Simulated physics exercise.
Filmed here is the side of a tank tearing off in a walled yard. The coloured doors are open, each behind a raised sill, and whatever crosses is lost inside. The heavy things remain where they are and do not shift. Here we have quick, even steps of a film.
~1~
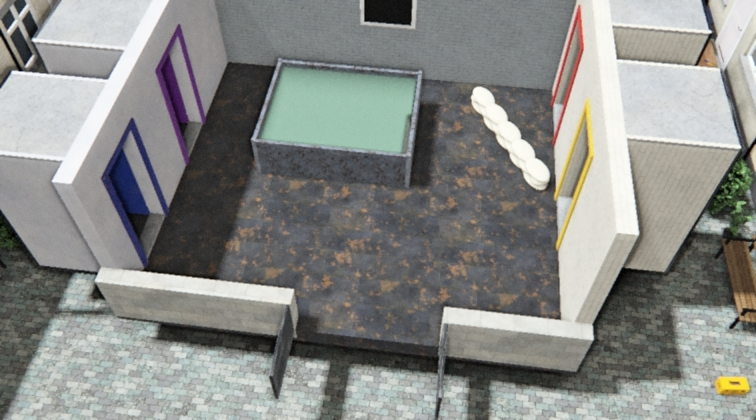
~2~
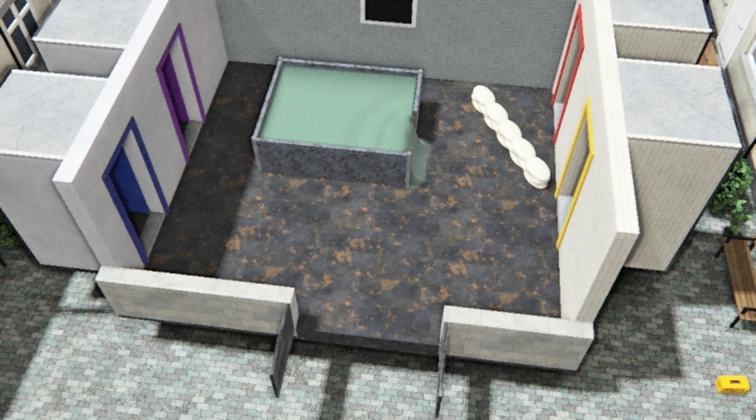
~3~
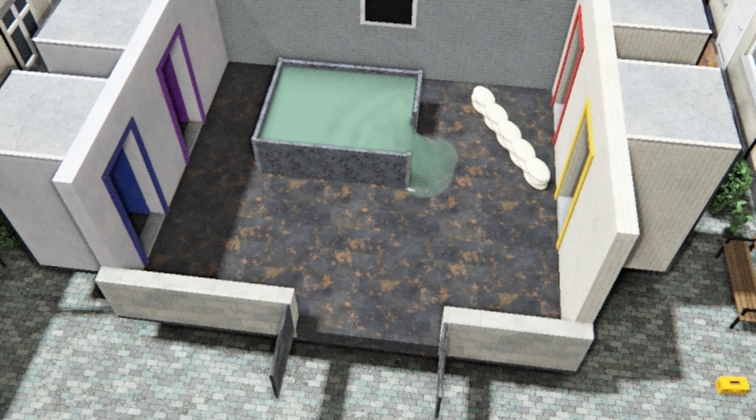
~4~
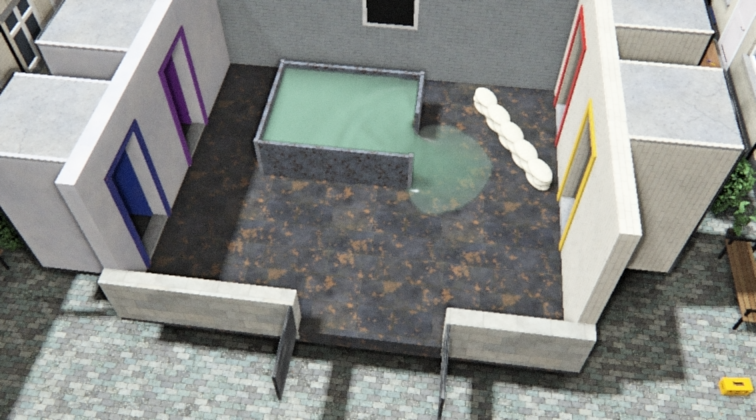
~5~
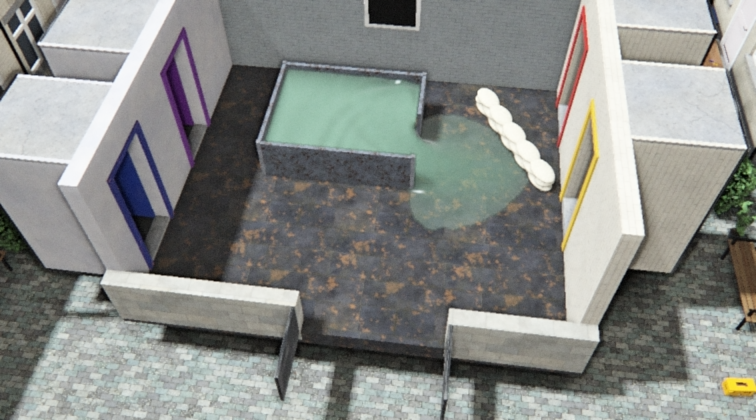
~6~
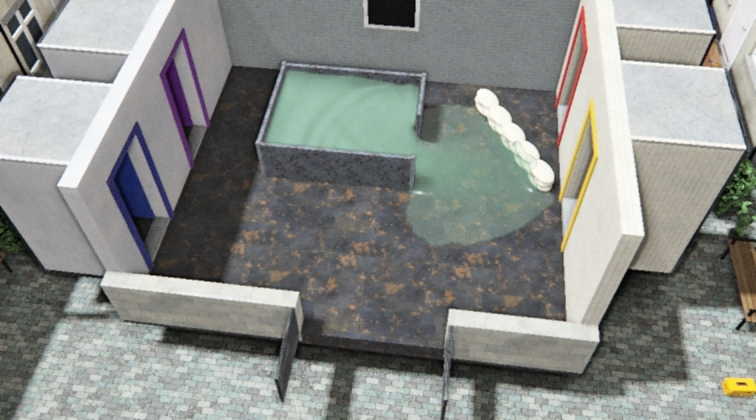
Green water pours from the tank's open right side and spreads across the dark yard floor.
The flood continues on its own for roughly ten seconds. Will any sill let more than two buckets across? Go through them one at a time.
The purple door does; the red door does not; the blue door does; the yellow door does.
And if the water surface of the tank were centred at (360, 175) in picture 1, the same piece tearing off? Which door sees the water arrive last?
Result: The purple door.
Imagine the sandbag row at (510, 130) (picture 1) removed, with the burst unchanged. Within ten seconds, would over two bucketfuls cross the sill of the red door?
Then: The red one floods.
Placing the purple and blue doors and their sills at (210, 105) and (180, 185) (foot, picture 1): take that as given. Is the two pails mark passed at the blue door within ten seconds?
In this case the blue door gets beyond it.
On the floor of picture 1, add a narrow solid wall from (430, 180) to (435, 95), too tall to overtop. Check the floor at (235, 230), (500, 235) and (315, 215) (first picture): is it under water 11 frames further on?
Results in sequence: Bone-dry / swamped / bone-dry.
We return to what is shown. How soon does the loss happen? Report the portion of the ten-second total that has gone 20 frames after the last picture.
Result, approximate: 30 per cent.
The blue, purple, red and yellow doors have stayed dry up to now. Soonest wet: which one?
If you ask me, it's the yellow door.
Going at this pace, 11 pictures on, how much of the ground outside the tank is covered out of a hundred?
Roughly 35 %.
A moment on, water covers 25 % of the floor; the purple door not reached, the red door not reached, the blue door not reached, the yellow door over two buckets in.
Next, water covers 35 % of the floor; the purple door not reached, the red door not reached, the blue door not reached, the yellow door far over two buckets in.
Then, water covers 55 % of the floor; the purple door not reached, the red door wet at the sill, nothing in, the blue door not reached, the yellow door far over two buckets in.
Later, water covers 95 % of the floor; the purple door wet at the sill, nothing in, the red door wet at the sill, nothing in, the blue door under two buckets in, the yellow door far over two buckets in.
In the end, water covers 95 % of the floor; the purple door over two buckets in, the red door wet at the sill, nothing in, the blue door far over two buckets in, the yellow door far over two buckets in.
